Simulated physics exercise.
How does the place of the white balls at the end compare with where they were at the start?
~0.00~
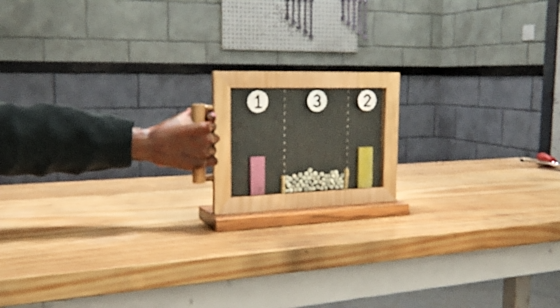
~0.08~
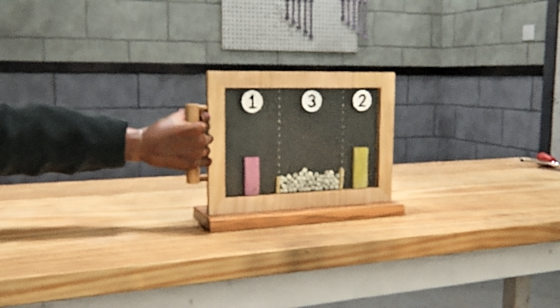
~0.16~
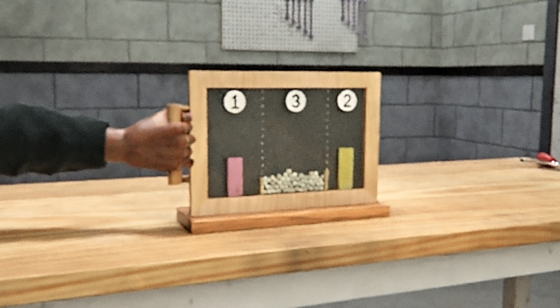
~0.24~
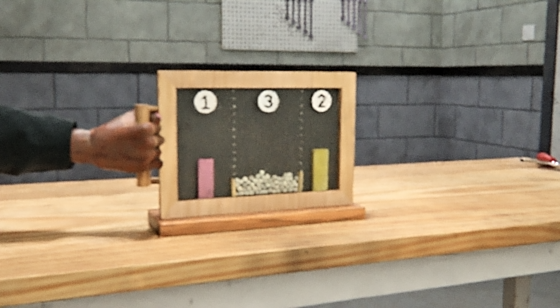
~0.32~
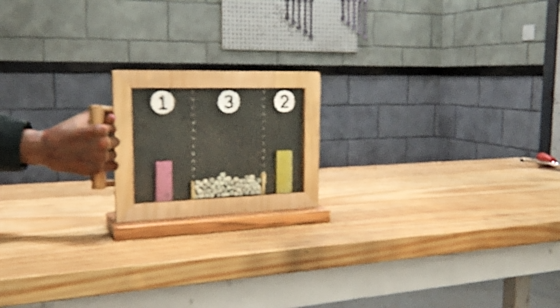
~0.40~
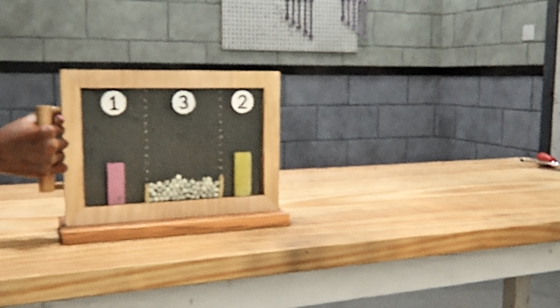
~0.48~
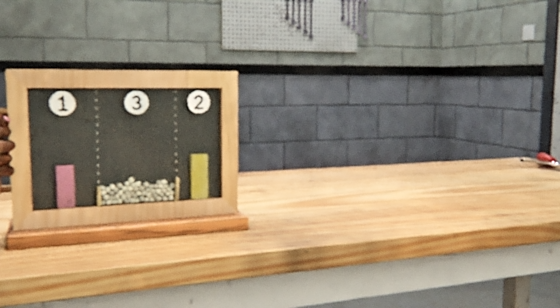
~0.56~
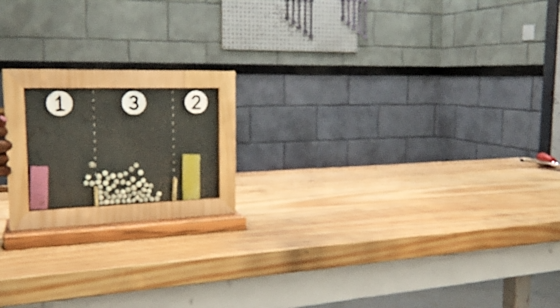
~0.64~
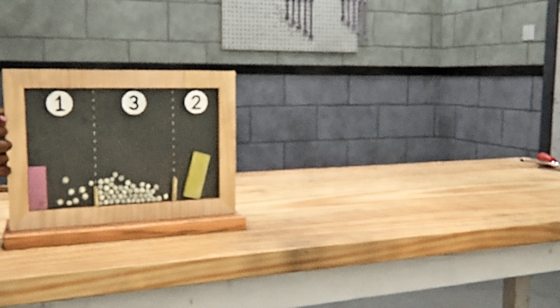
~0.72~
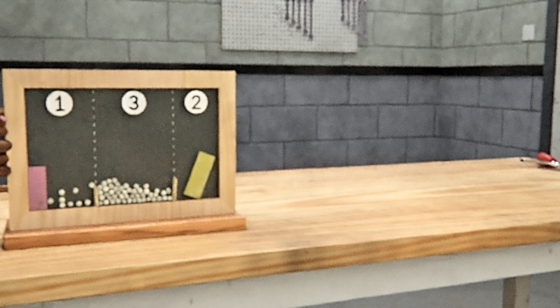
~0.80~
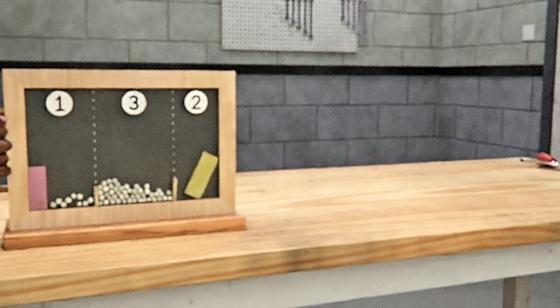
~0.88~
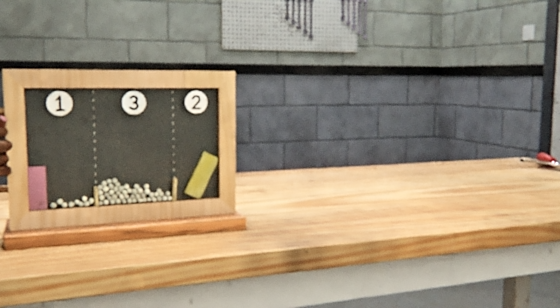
They start near the middle of the view, heaped in the middle strip of the case. By the end they are far over on the left side of the view, with most still in the middle strip and some spilled into the left strip.
At first, a hand holds the handle on the left side of a wood-framed case on a table, with small white balls heaped in its middle strip between an upright pink block and an upright yellow block. The hand draws the case left along the table, slowly and then faster, until it stops near the left edge of the view. As it stops, the balls surge left and some spill into the left strip, while the pink block slides to the left wall. The yellow block then tips into a slant. Finally everything rests, with most balls still in the middle strip.
